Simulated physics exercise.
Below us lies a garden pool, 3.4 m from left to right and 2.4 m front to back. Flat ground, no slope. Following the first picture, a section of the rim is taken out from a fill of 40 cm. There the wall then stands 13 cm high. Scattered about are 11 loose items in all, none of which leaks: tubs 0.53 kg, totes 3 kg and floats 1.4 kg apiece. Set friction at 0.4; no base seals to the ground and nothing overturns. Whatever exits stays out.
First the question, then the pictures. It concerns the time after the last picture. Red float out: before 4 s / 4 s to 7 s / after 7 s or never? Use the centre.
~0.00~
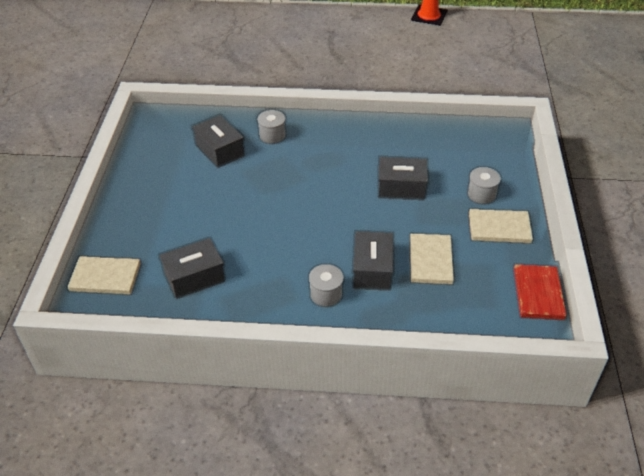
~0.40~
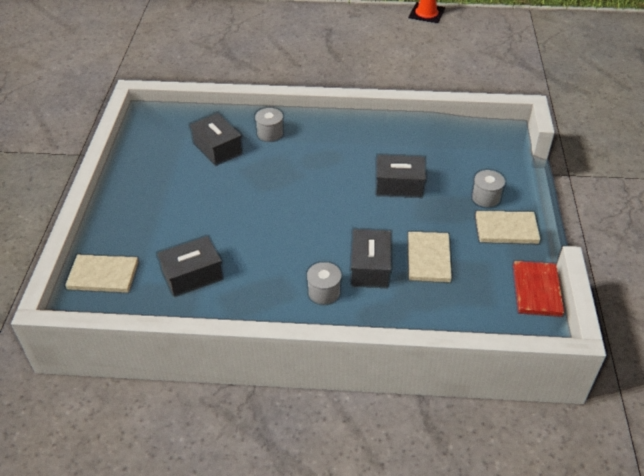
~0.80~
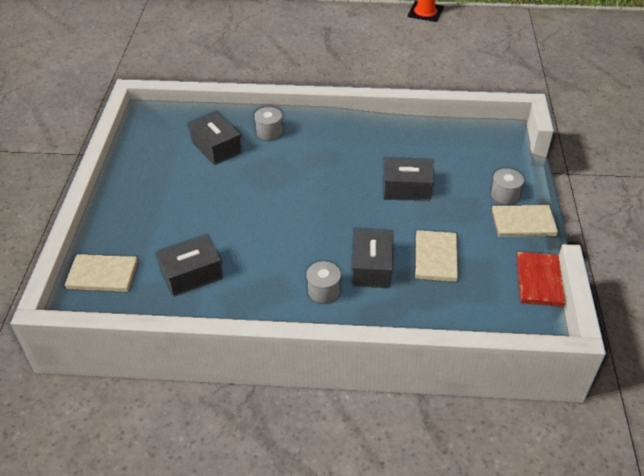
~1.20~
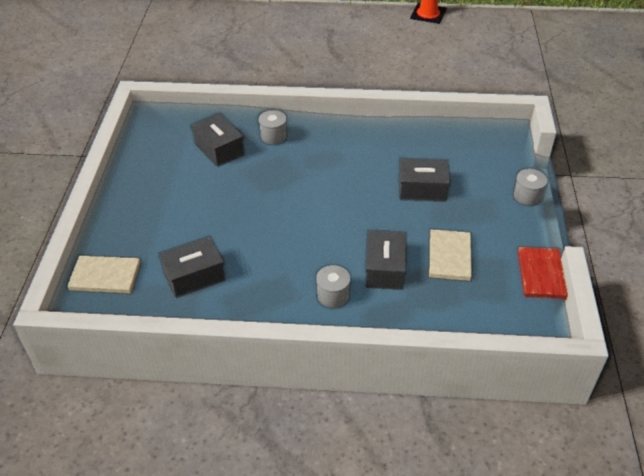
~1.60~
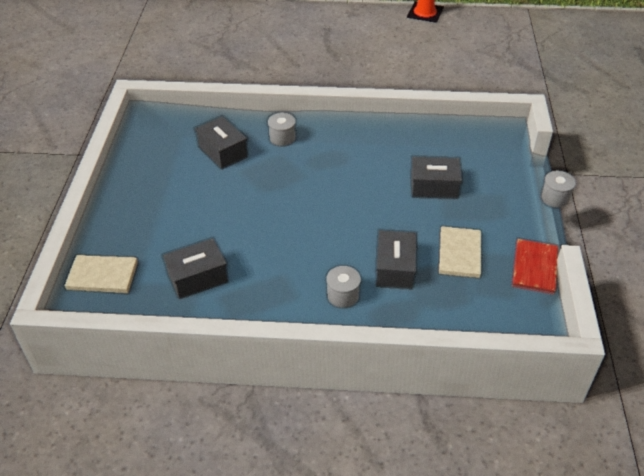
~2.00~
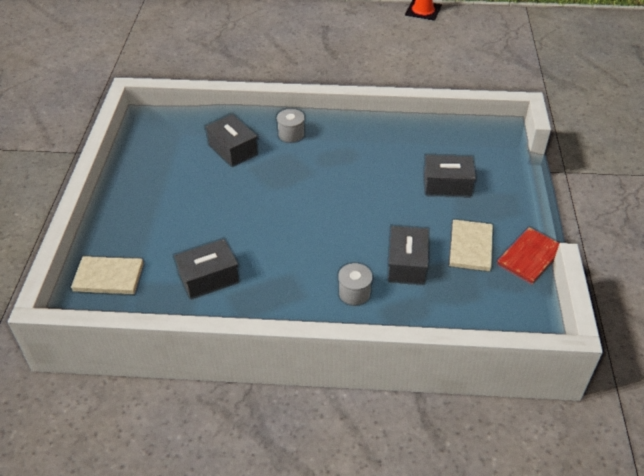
It will be out by the first check already.
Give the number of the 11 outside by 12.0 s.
By that moment the number is 6.
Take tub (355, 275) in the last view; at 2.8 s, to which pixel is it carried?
Somewhere near (382, 277) in the last view.
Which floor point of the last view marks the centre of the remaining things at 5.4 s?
Centre of the remaining things: Roughly (306, 256).
After 2.8 s the red float has gone out (at 2.6 s); 3 of 11 are out; 8 afloat.
After 5.4 s the red float has gone out (at 2.6 s); 5 of 11 are out; 6 afloat.
After 8.0 s the red float has gone out (at 2.6 s); 6 of 11 are out; 5 afloat.
After 12.0 s the red float has gone out (at 2.6 s); 6 of 11 are out; 5 afloat.
